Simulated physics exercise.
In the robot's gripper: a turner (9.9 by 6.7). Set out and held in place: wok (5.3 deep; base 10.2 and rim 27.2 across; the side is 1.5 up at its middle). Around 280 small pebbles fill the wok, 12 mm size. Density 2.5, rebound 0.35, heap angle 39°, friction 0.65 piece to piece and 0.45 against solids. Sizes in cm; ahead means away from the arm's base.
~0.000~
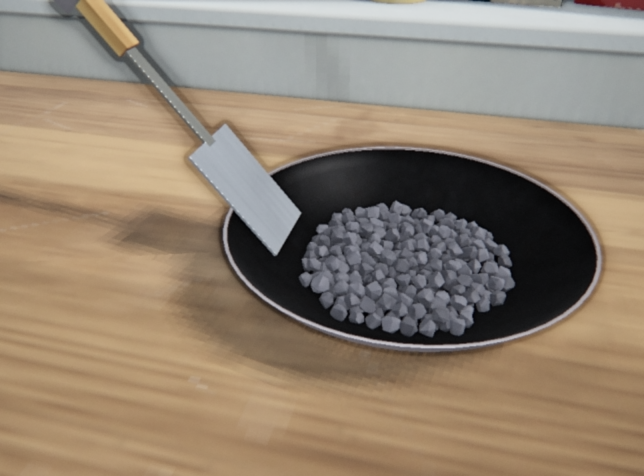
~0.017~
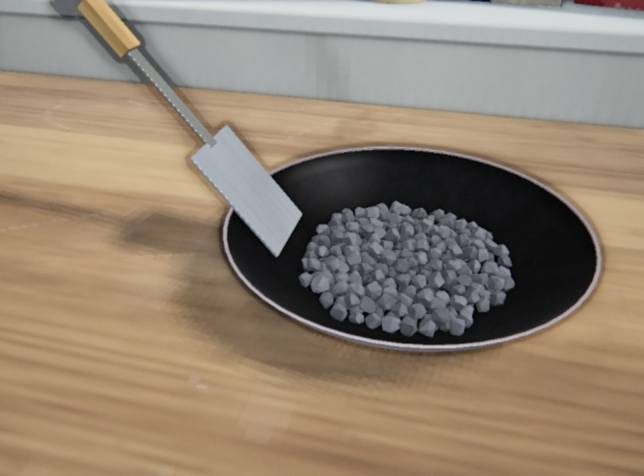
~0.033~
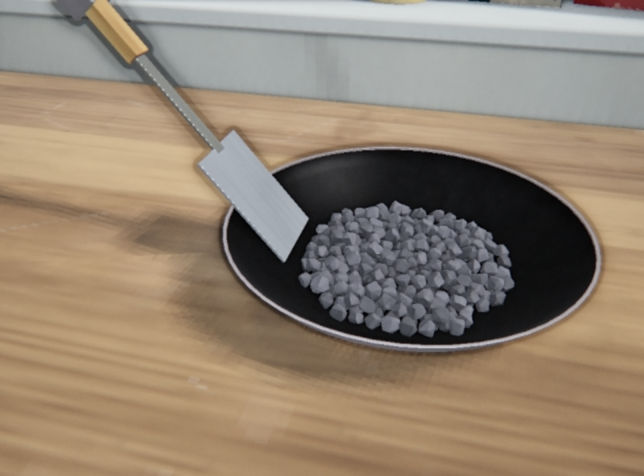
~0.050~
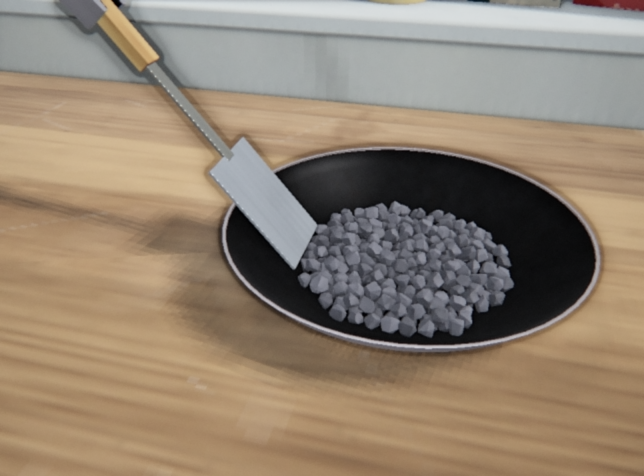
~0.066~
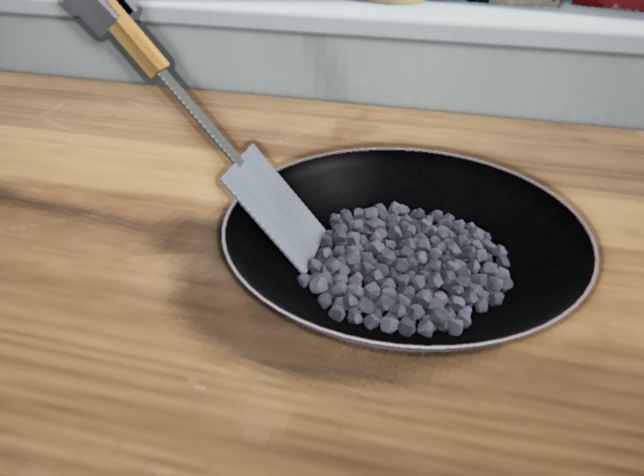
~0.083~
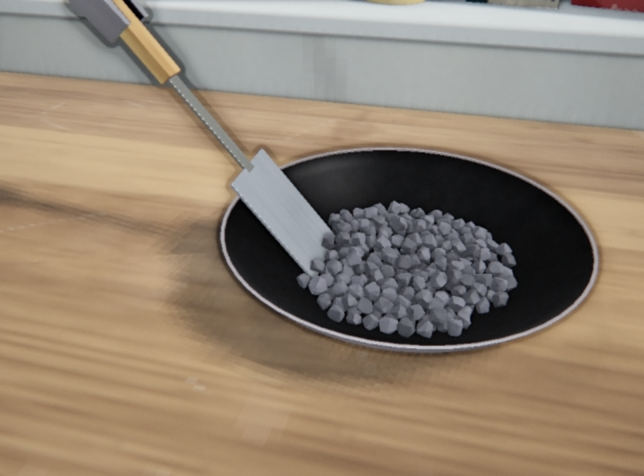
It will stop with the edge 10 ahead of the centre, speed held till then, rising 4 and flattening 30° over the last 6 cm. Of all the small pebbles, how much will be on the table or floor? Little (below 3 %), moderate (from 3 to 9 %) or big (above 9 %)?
Share on the table or floor: Big (above 9 %).
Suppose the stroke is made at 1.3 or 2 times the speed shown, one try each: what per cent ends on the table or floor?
About 35 and 40 per cent.
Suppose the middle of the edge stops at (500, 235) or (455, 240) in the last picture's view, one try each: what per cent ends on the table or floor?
About 0 and 0 per cent.
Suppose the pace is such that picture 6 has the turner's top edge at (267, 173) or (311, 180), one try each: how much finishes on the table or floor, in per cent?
Some 30 and 35 per cent.
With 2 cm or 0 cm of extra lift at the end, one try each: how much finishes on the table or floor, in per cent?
Some 30 and 25 per cent.
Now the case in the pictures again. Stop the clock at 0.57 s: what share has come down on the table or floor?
Some 25 per cent.
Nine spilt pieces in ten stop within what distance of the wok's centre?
Roughly 25 cm.
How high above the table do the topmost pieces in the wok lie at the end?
Roughly 5.5 cm.
After 0.20 s, sloping 50°, highest piece 5 above the table; 281 in the wok.
After 0.31 s, sloping 40°, highest piece 7 above the table; 275 in the wok, 6 on the blade or in flight.
After 0.57 s, sloping 20°, highest piece 6 above the table; 209 in the wok, 70 on the table or floor, 2 on the blade or in flight.
After 1.62 s, sloping 20°, highest piece 6 above the table; 209 in the wok, 72 on the table or floor.
At rest, 209 in the wok, 72 on the table or floor. That is 26 % on the table or floor.
